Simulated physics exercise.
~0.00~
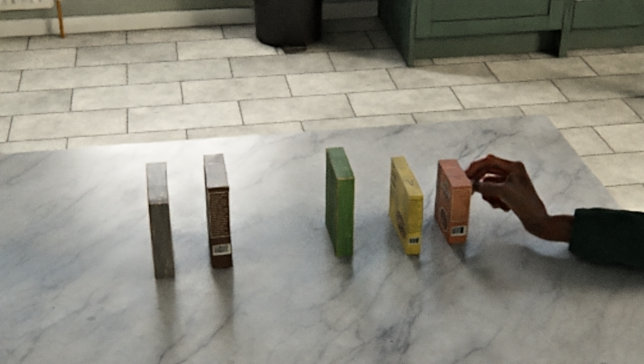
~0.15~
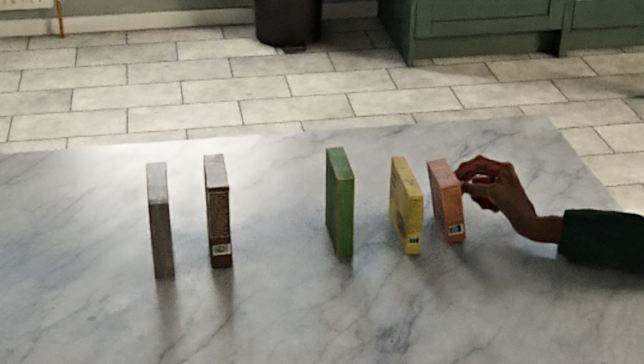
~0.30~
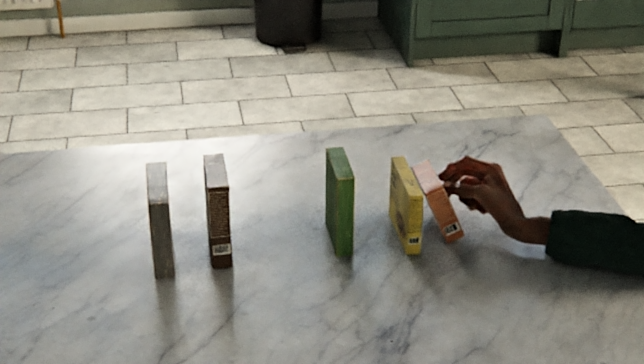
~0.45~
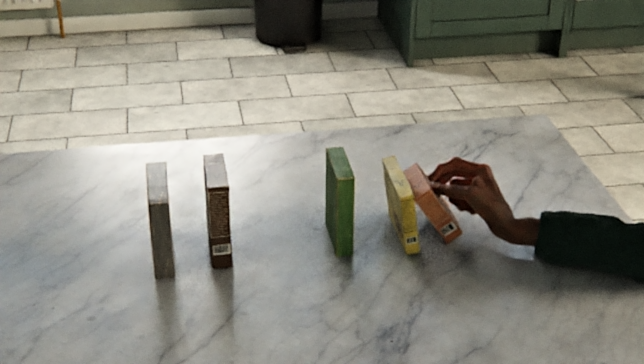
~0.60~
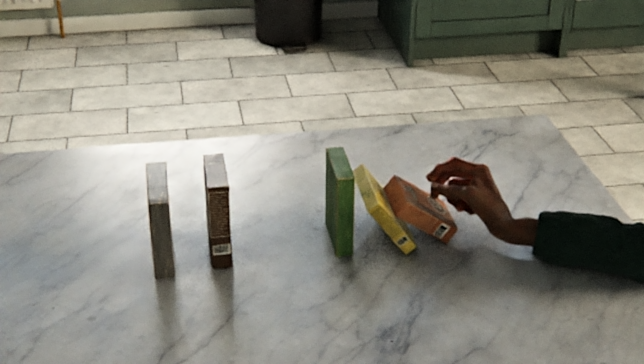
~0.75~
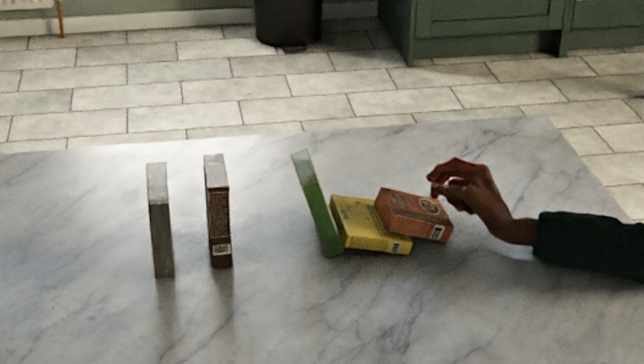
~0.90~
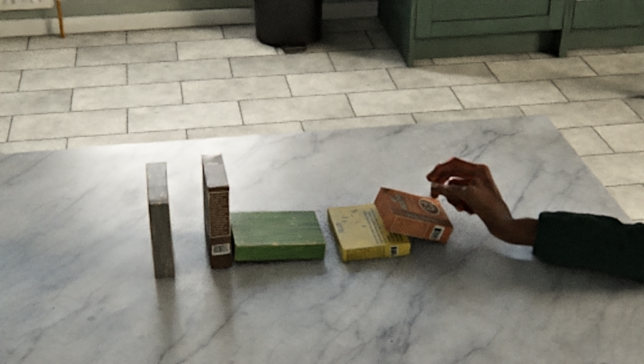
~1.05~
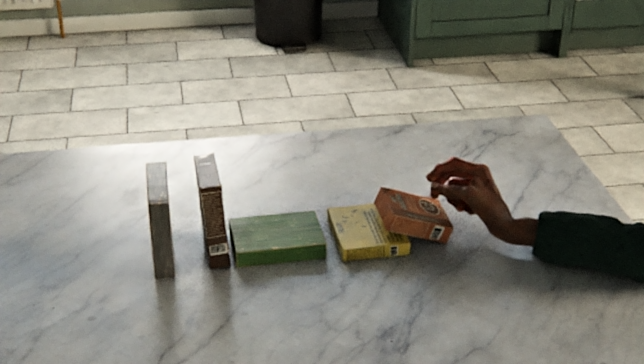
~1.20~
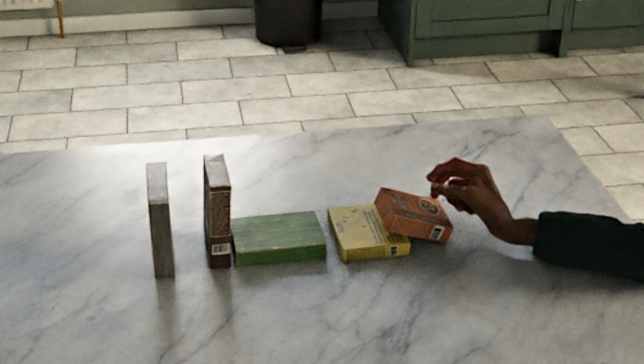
A hand tips the orange packet leftward into the yellow packet, which topples against the green block and knocks it flat on the marble table. The brown packet rocks slightly when reached but stays upright beside the still grey board, while the orange packet rests propped on the yellow one.
